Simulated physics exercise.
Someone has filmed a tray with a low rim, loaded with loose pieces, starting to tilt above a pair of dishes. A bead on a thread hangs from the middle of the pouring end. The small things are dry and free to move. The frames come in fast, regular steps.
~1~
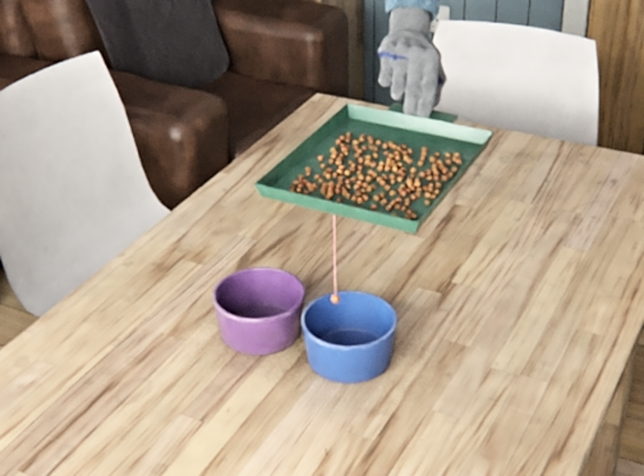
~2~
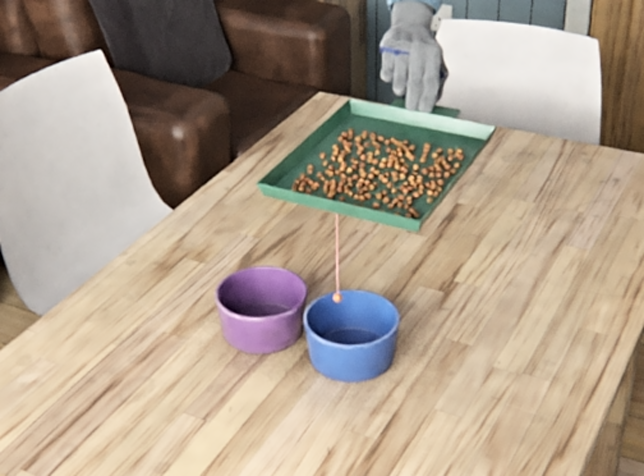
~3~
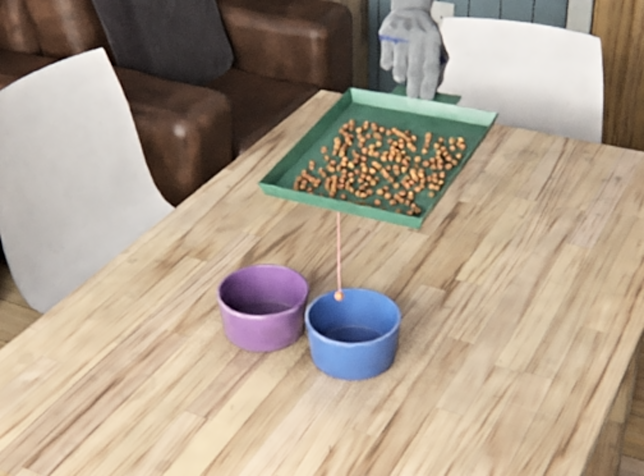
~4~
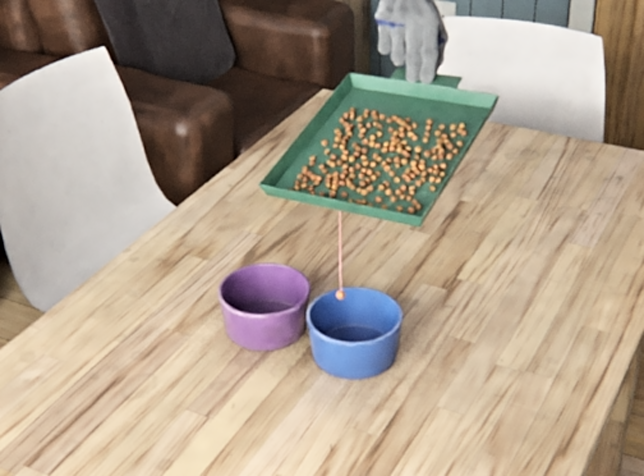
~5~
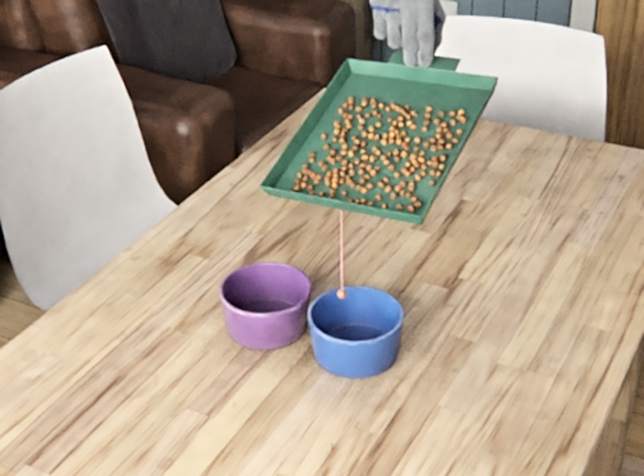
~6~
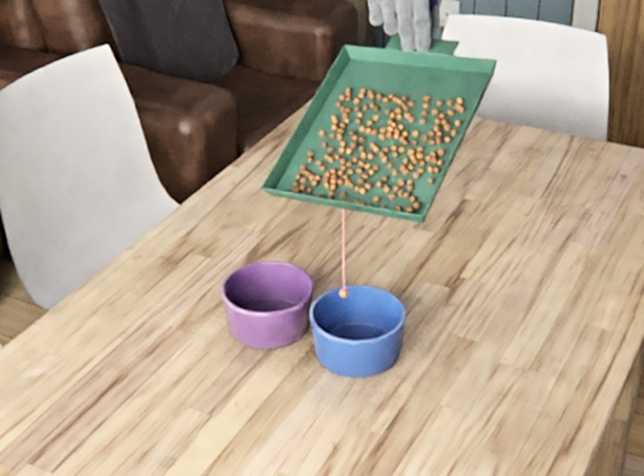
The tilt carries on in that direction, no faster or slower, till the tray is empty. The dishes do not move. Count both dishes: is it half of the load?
They take over half between them.
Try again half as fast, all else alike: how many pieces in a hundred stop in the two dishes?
About 70 per cent.
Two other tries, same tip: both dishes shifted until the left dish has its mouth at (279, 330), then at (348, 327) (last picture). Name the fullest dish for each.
The first try: The dish on the left. The second: The left dish.
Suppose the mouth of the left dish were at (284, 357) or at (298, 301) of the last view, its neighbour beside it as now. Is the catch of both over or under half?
First below a half, then over half.
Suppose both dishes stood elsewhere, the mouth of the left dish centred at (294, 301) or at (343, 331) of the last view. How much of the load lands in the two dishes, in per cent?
The first gives 80 %, the second 30 %.
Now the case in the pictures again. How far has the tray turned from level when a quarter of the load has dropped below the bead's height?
Near 100 degrees.
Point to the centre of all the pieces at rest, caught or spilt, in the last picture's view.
At about (283, 333).
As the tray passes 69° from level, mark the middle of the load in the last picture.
Near (321, 198).
Soon after the last picture, tray tipped steeply; most on the tray; a small part in the air.
A little later, tray tipped past a quarter turn; a small part on the tray; a small part in the right dish; about a third in the left dish; a small part outside both; about a third in the air.
Later still, tray tipped past a quarter turn; about a quarter in the right dish; about half in the left dish; about a quarter outside both.
At rest, tray tipped past a quarter turn; about a quarter in the right dish; about half in the left dish; about a quarter outside both.
